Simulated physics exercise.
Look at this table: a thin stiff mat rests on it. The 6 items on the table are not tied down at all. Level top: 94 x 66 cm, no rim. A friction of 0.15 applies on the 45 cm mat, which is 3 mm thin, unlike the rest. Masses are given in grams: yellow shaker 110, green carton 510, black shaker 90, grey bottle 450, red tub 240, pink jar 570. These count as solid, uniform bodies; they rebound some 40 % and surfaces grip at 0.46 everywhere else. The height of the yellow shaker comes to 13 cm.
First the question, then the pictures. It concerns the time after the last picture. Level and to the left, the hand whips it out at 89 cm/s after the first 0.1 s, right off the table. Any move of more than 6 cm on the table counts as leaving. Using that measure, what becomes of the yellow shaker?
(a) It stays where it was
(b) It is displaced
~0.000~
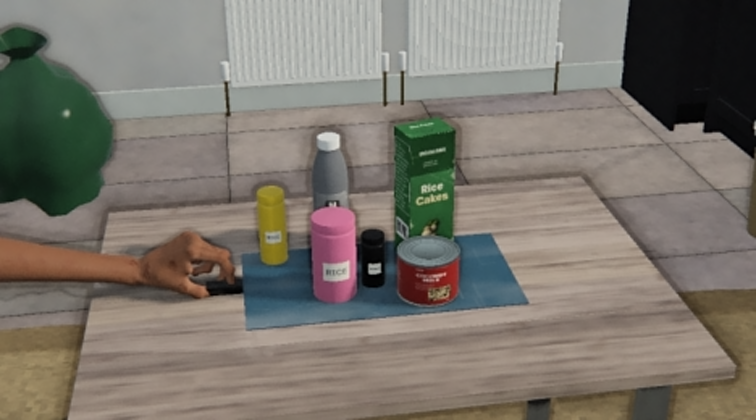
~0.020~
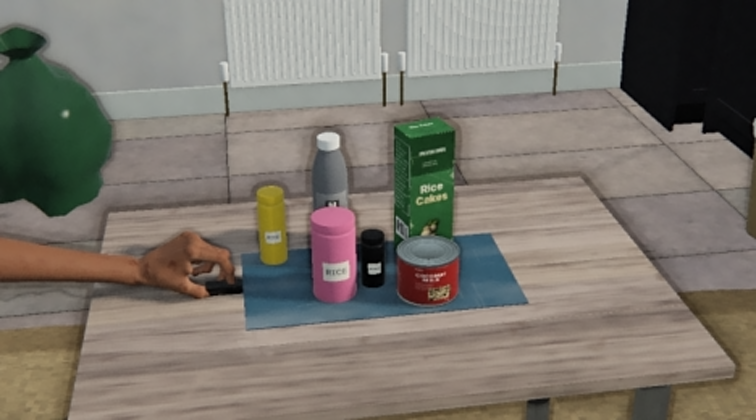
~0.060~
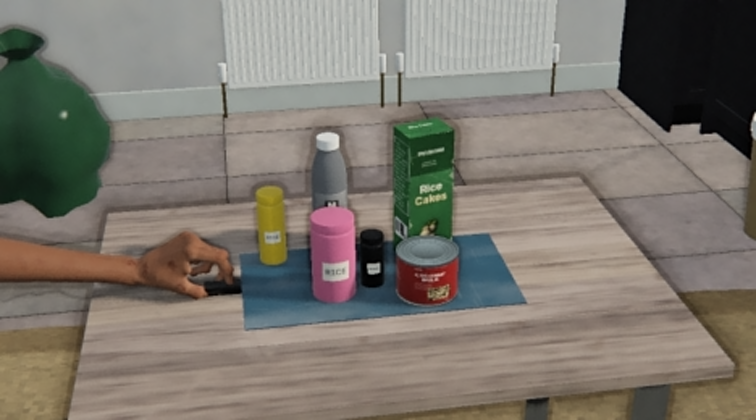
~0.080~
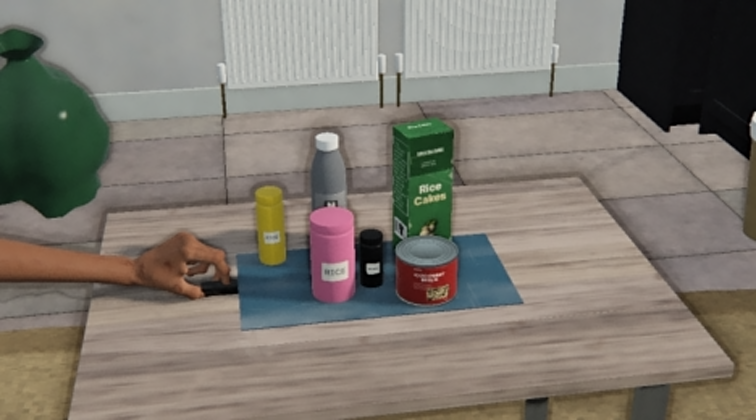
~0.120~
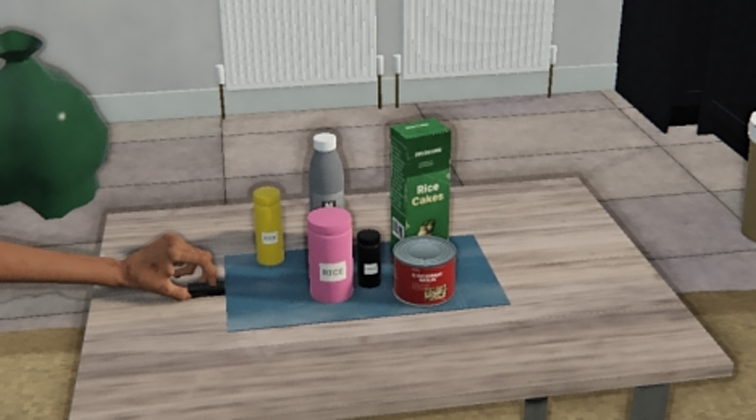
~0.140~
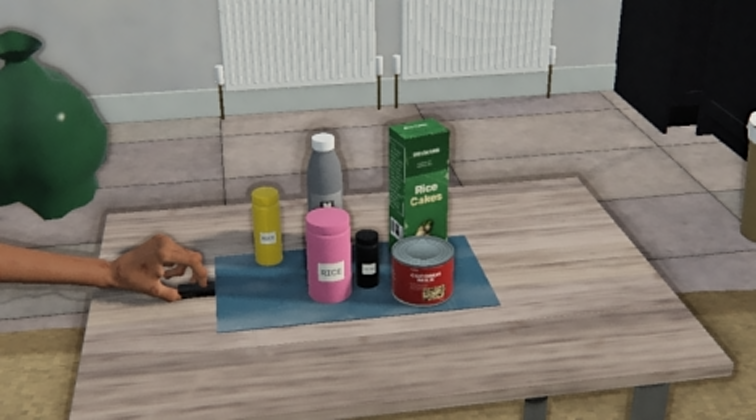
(b) It is displaced.
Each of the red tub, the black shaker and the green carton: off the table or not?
Well, the red tub does not come off, the black shaker does come off, and the green carton does not come off.
After 0.64 s, mat pulled 49 cm; yellow shaker moved 27 cm near (113, 239); grey bottle moved 27 cm; black shaker moved 27 cm.
After 0.94 s, mat pulled 76 cm; yellow shaker, black shaker, grey bottle and pink jar now off the table; red tub moved 13 cm; green carton moved 10 cm.
In the end (2.0 s), off the table, yellow shaker, black shaker, grey bottle and pink jar; not toppled but over 6 cm from the start, green carton and red tub.
